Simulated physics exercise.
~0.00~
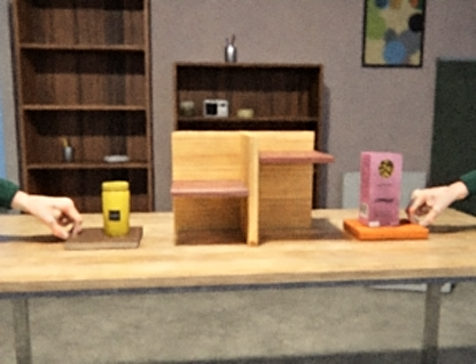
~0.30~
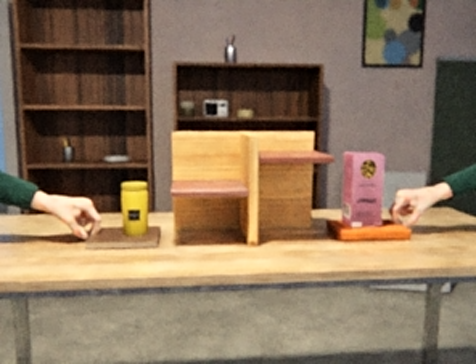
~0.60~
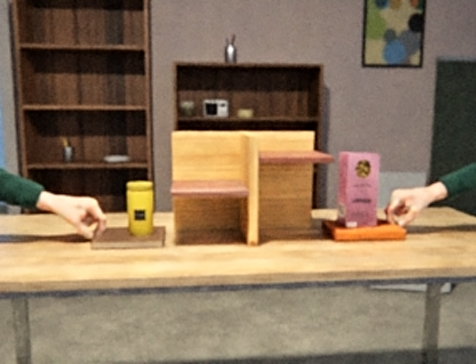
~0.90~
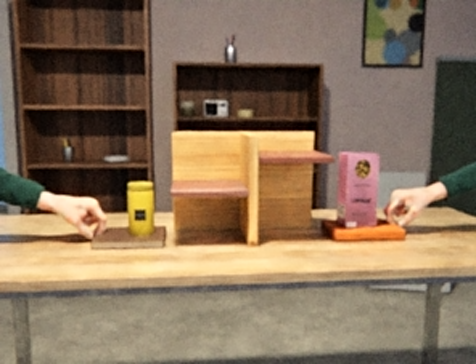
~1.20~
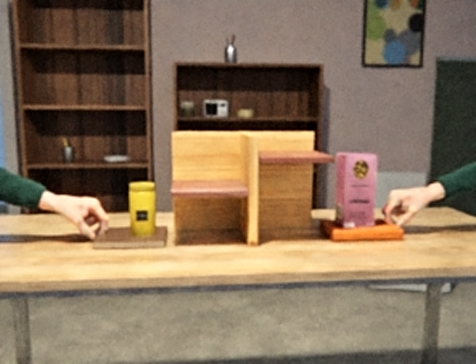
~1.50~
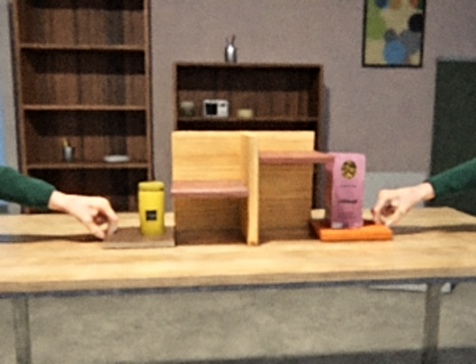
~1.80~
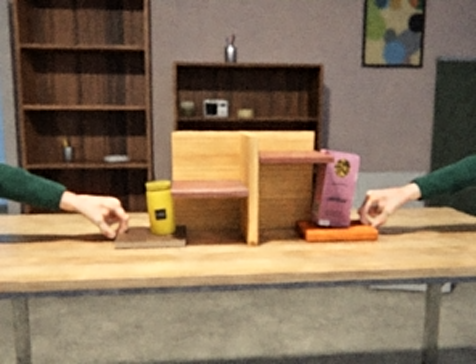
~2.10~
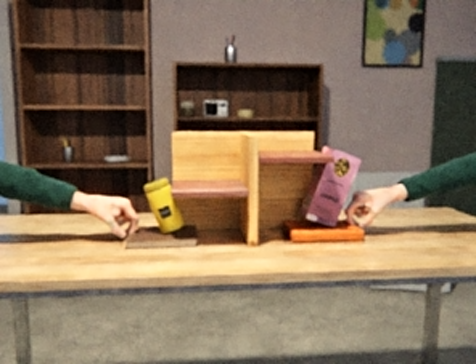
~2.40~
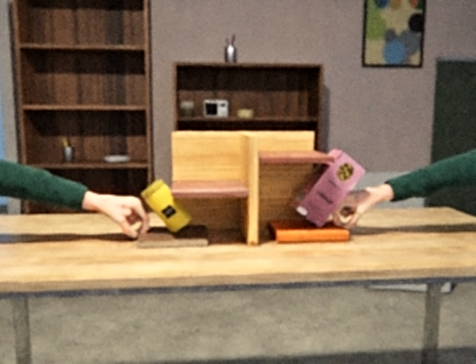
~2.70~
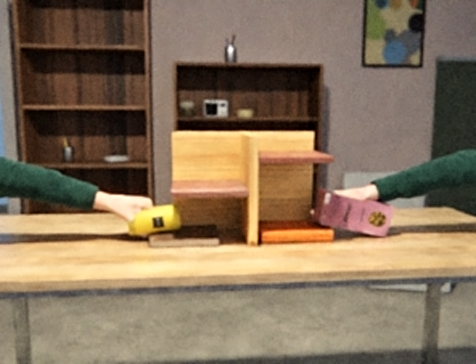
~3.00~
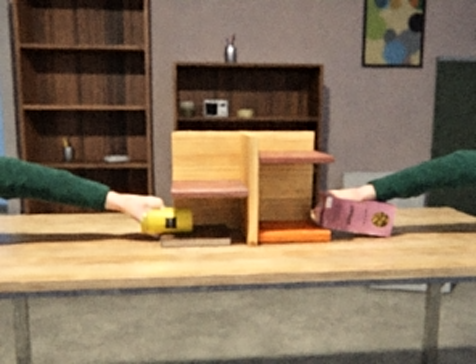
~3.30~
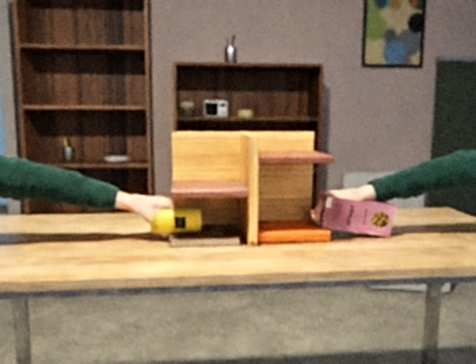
Two hands slide a yellow jar and pink carton into a shelf, toppling both.
